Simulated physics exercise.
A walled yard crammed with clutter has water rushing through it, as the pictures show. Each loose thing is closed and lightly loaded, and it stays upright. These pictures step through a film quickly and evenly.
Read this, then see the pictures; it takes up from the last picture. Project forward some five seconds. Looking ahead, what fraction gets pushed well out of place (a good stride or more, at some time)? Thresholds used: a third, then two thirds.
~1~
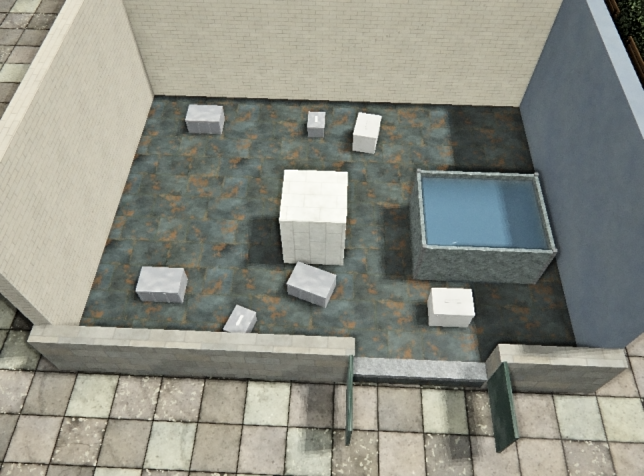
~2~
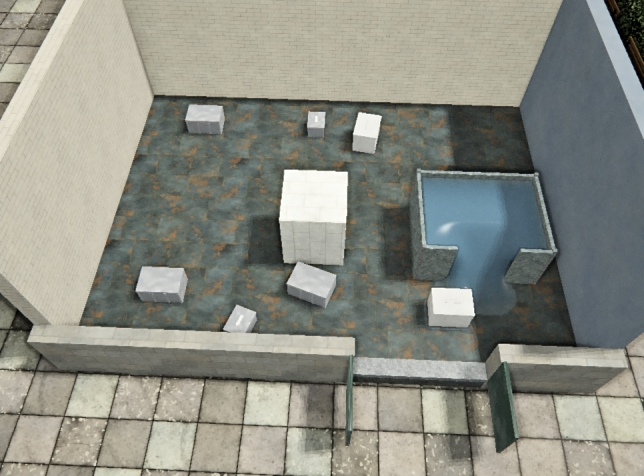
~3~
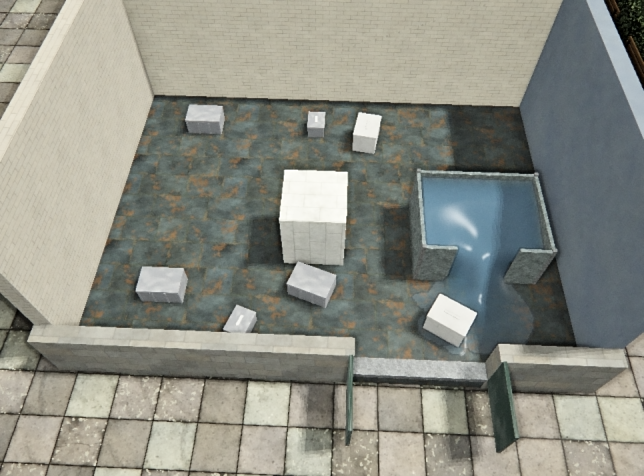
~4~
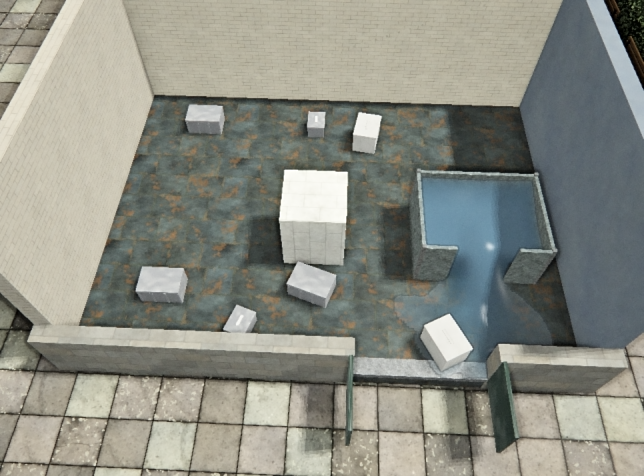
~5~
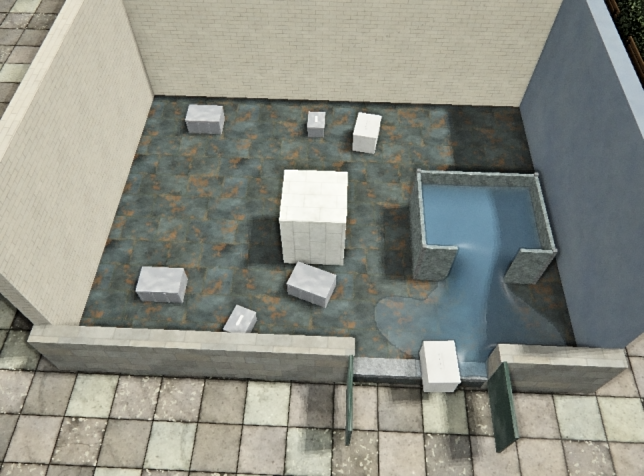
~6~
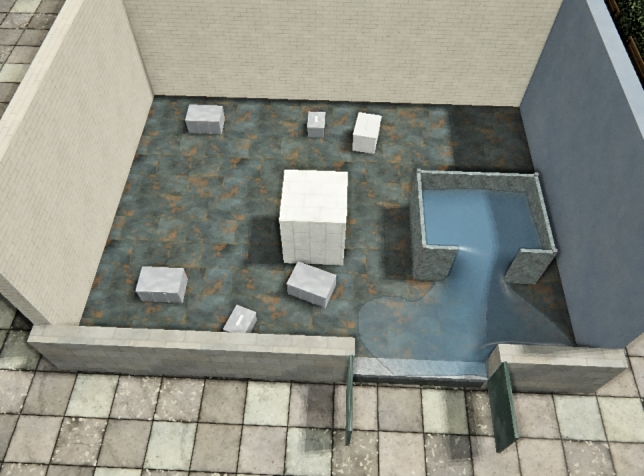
So the part that moves far is short of the one-third mark.
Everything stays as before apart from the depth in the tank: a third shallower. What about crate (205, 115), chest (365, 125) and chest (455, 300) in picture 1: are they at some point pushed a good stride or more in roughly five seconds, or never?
Note, in sequence: Within that / within that / past that mark.
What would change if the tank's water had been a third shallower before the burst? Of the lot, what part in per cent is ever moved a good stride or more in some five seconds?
10 in a hundred, or close to it.
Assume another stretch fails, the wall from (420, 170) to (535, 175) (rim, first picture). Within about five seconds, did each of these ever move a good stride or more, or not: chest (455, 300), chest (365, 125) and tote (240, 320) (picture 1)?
Well, in order they come out as under that mark, beyond that mark and under that mark.
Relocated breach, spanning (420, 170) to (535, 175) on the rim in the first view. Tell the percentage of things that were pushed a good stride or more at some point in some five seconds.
About 40 per cent.
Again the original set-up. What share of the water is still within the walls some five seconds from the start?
52 %.
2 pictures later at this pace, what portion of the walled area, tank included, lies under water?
I'd put it at some 15 per cent.
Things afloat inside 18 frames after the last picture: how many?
It works out to 0.
A moment on, 1 of 7 are well off their spots; 0 afloat.
Next, 1 of 7 are well off their spots; 0 afloat.
Later, 1 of 7 are well off their spots; 0 afloat.
In the end, 1 of 7 are well off their spots, and 1 have been at some point; 0 afloat.
